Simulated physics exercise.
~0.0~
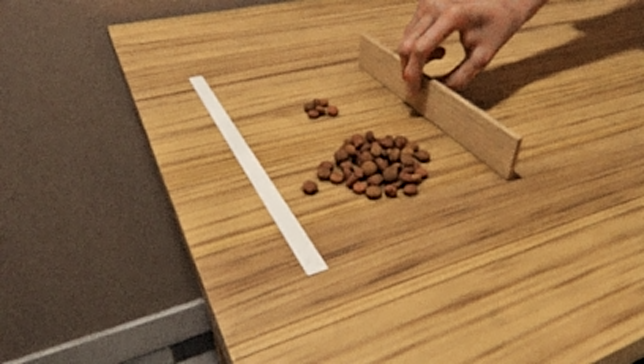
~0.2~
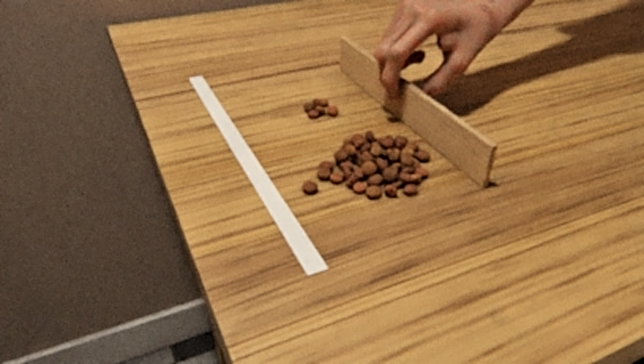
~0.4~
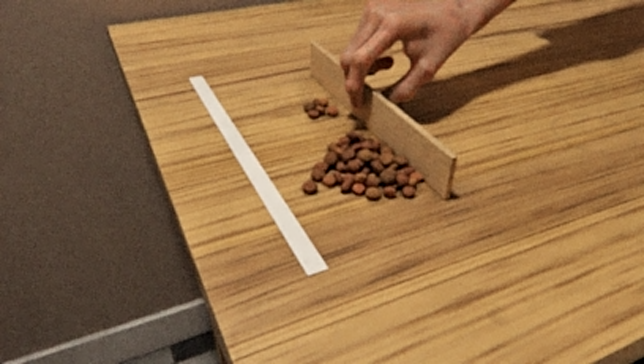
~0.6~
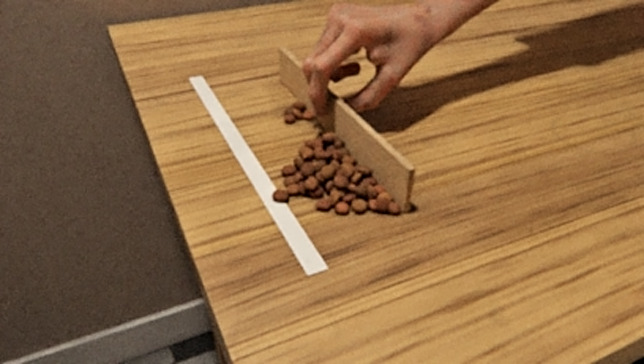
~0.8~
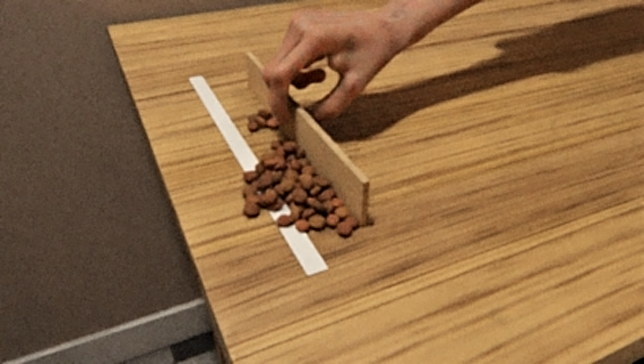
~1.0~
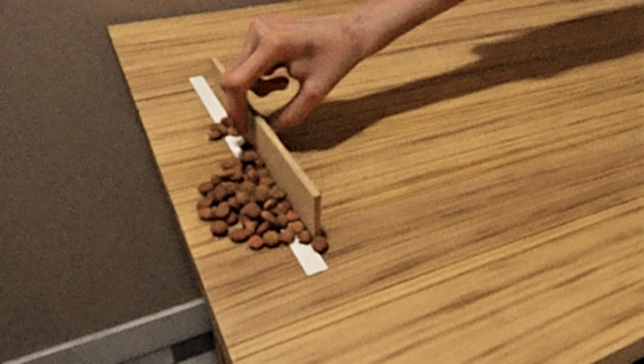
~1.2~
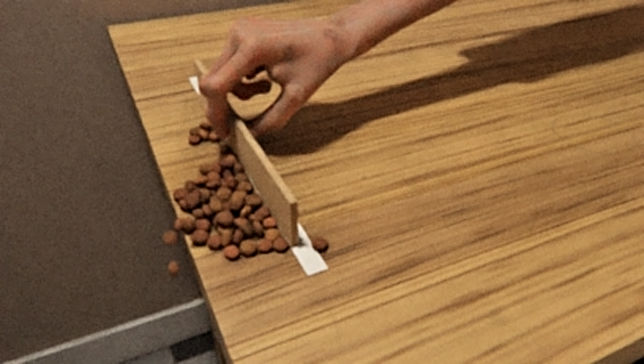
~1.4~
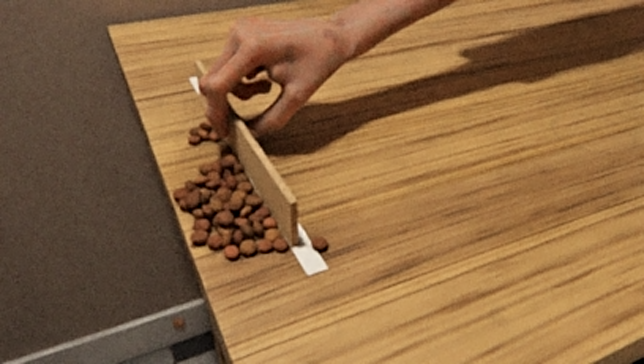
A hand holds a thin wooden-looking card upright on a striped wood-grain table, seen from above at an angle. To its left lie a large heap of reddish-brown pellets and a much smaller cluster farther back, with a white tape strip beyond them near the table's left edge. The hand slides the card left, gathering the heap first and then the small cluster, and pushes both across the tape. The card stops at the tape as a couple of pellets drop off the edge. Most of the heap and the small cluster remain on the table, with one pellet left right of the tape.
